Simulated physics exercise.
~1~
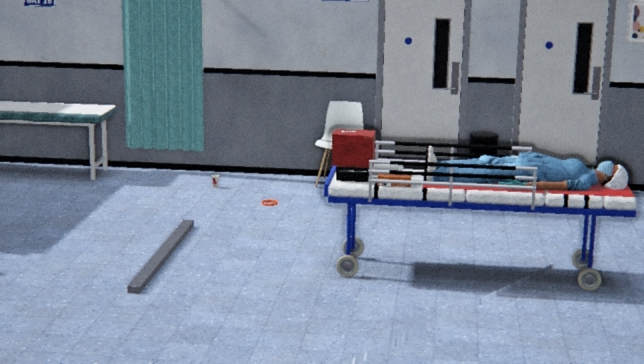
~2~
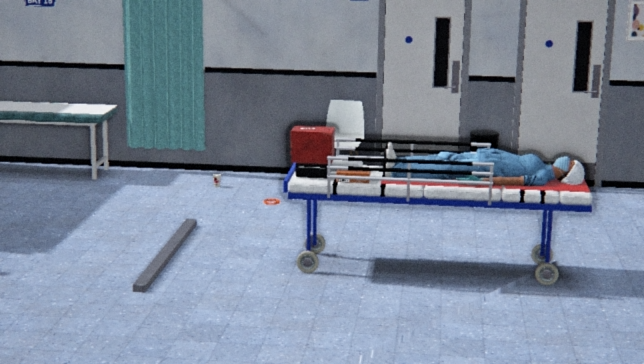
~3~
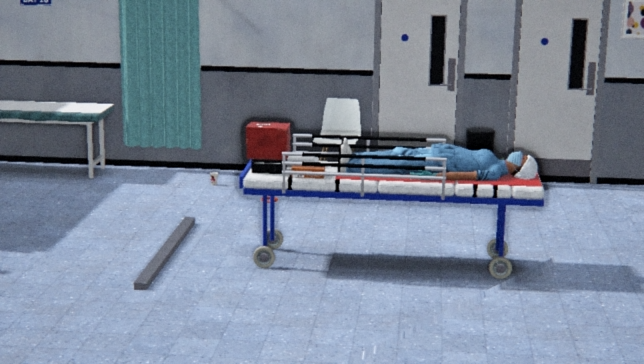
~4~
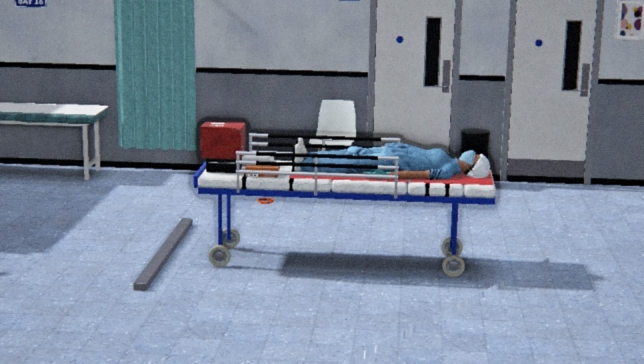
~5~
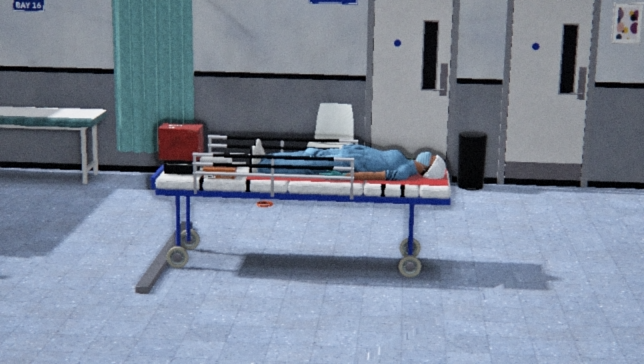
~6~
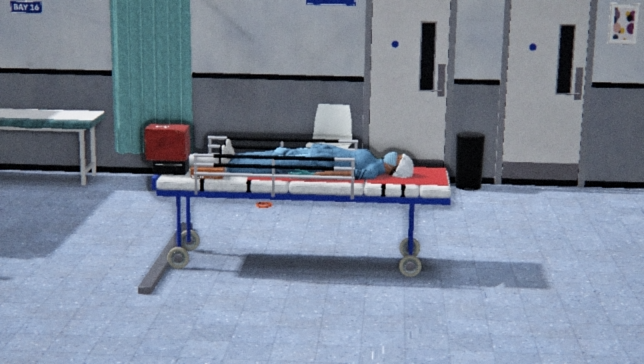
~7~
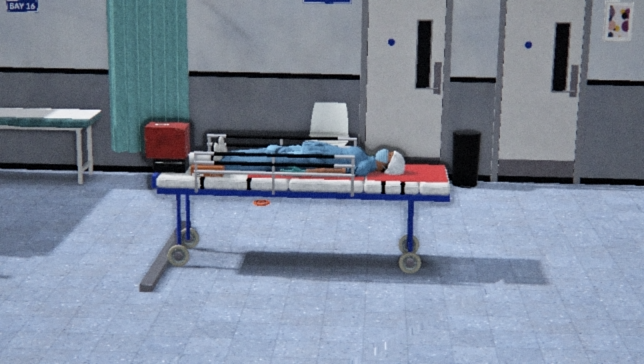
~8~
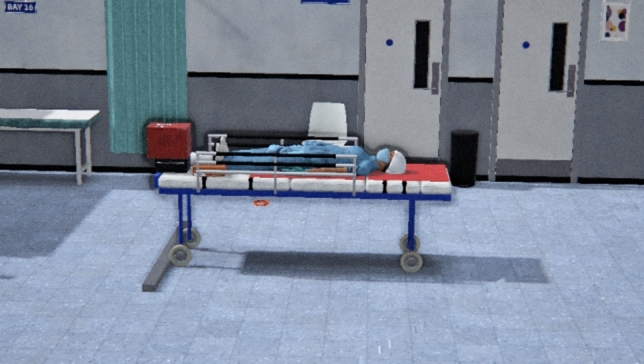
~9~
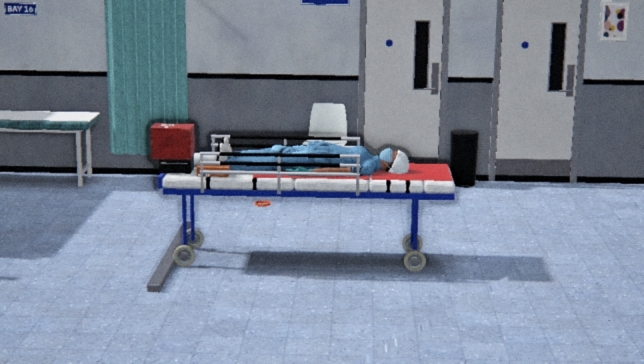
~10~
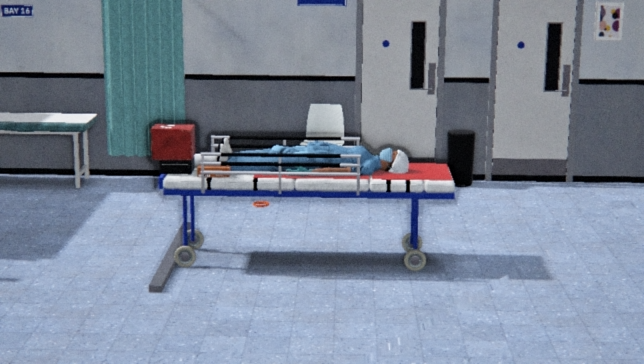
Hospital trolley carrying a limp person and red holdall rolling left, stopping at a floor sill, its load staying aboard.
